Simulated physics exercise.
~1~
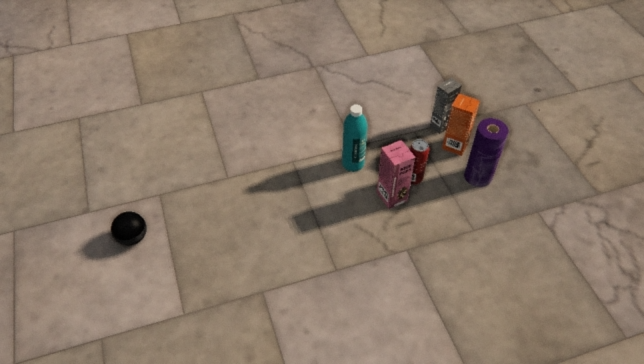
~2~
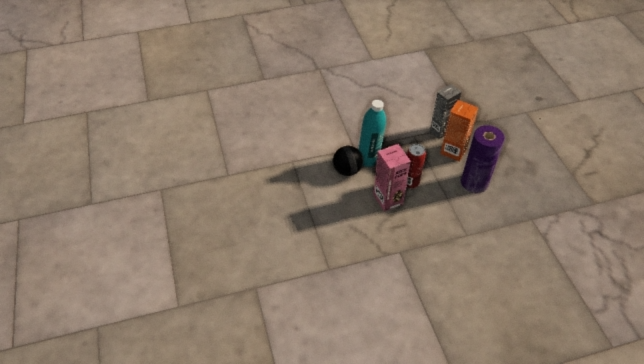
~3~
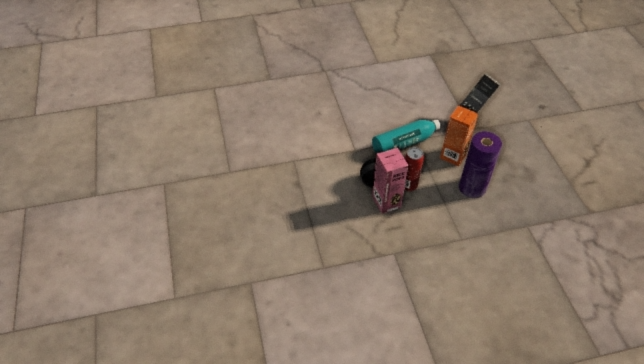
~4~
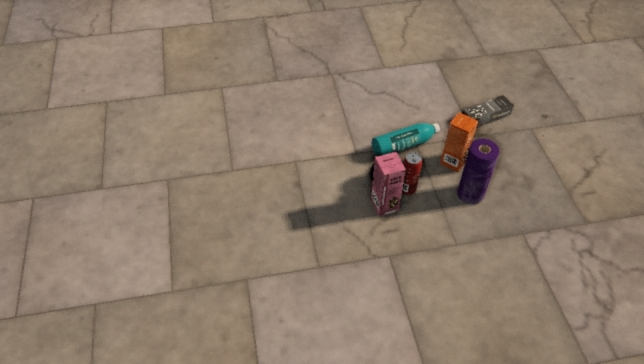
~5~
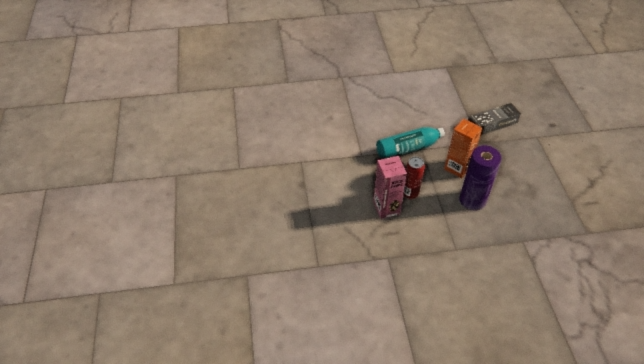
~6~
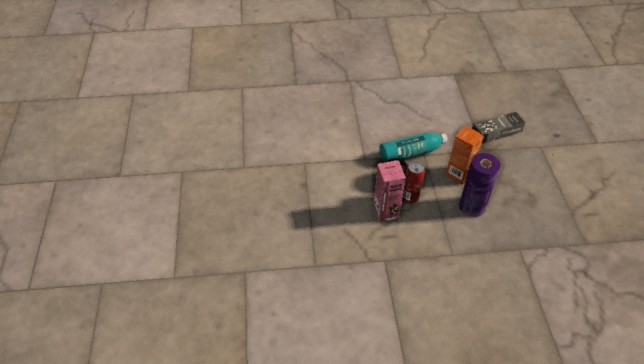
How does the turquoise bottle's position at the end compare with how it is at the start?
At the start the turquoise bottle stands upright, but at the end it lies on its side on the floor.
